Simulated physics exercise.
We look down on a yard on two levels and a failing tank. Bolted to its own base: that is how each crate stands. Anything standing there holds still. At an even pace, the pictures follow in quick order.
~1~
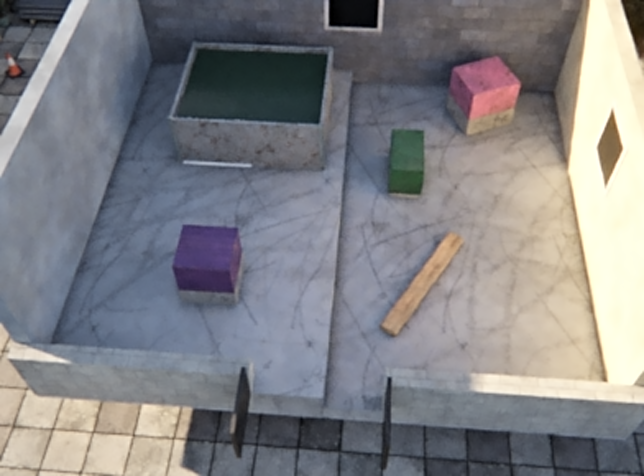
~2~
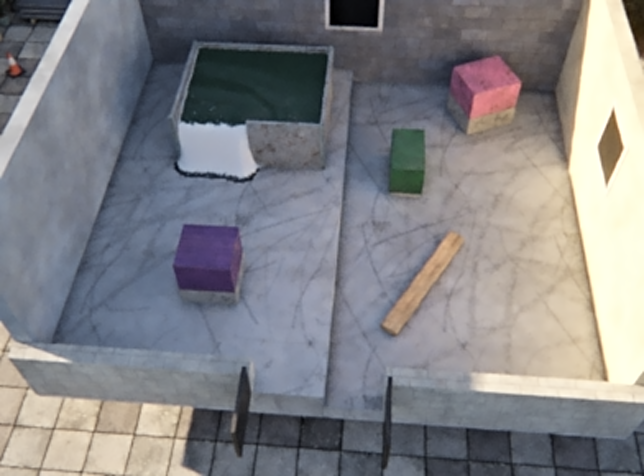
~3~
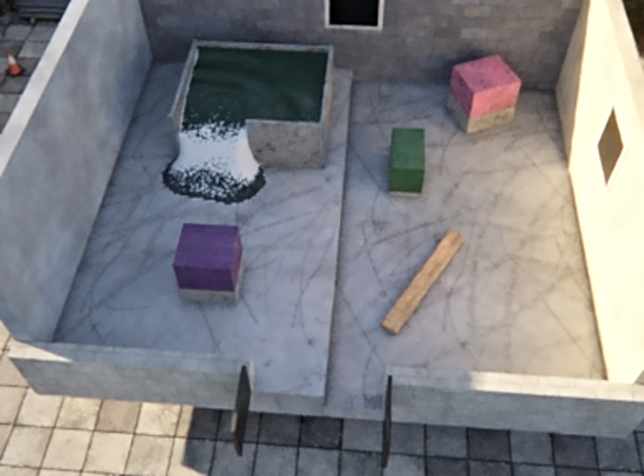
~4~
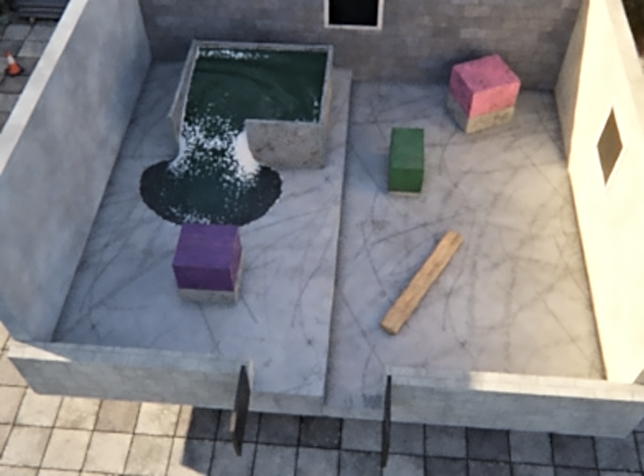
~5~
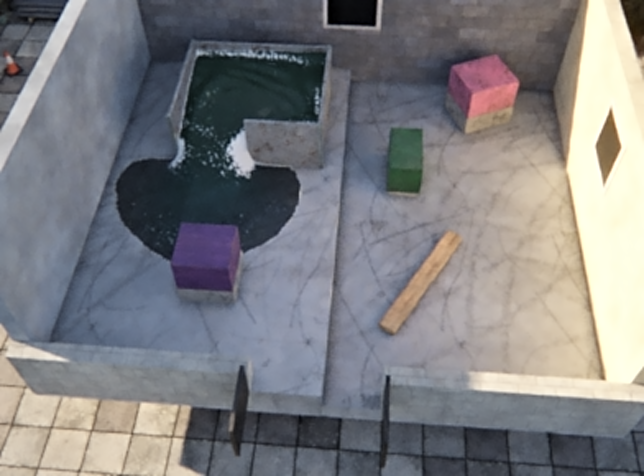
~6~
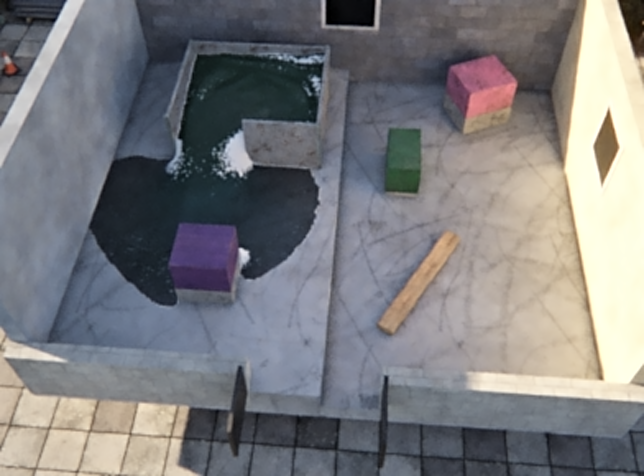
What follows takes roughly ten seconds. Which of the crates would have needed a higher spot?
My prediction: Looks like the purple crate is within reach of the water, looks like the green crate is within reach of the water, looks like the pink crate is out of reach of the water.
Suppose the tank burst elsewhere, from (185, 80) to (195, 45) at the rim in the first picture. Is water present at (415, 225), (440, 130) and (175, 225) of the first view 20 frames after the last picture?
Spared, then sodden, then sodden.
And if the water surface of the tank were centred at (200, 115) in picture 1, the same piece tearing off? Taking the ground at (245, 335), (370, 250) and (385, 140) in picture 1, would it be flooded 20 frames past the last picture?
The first spot is inundated, the second inundated, and the third not reached.
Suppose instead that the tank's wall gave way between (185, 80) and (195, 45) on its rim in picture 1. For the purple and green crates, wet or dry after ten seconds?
My reading: Purple stays untouched, green gets drenched.
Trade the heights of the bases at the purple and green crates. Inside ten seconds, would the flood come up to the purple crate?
As it turns out, the purple crate gets reached.
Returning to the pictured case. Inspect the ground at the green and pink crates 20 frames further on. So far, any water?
At green the front is there, at pink it is absent.
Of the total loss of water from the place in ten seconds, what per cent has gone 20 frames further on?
I'd put it near 30 in a hundred.
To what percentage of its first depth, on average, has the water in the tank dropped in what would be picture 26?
It works out to roughly 36 %.
A moment on, water covers 25 % of the floor; the purple crate water round its plinth, the green crate not reached, the pink crate not reached.
Next, water covers 40 % of the floor; the purple crate water round its plinth, the green crate water round its plinth, the pink crate not reached.
Then, water covers 55 % of the floor; the purple crate water round its plinth, the green crate water round its plinth, the pink crate not reached.
Later, water covers 75 % of the floor; the purple crate water round its plinth, the green crate water round its plinth, the pink crate water round its plinth.
In the end, water covers 95 % of the floor; the purple crate was topped, the green crate was topped, the pink crate stayed above the water.
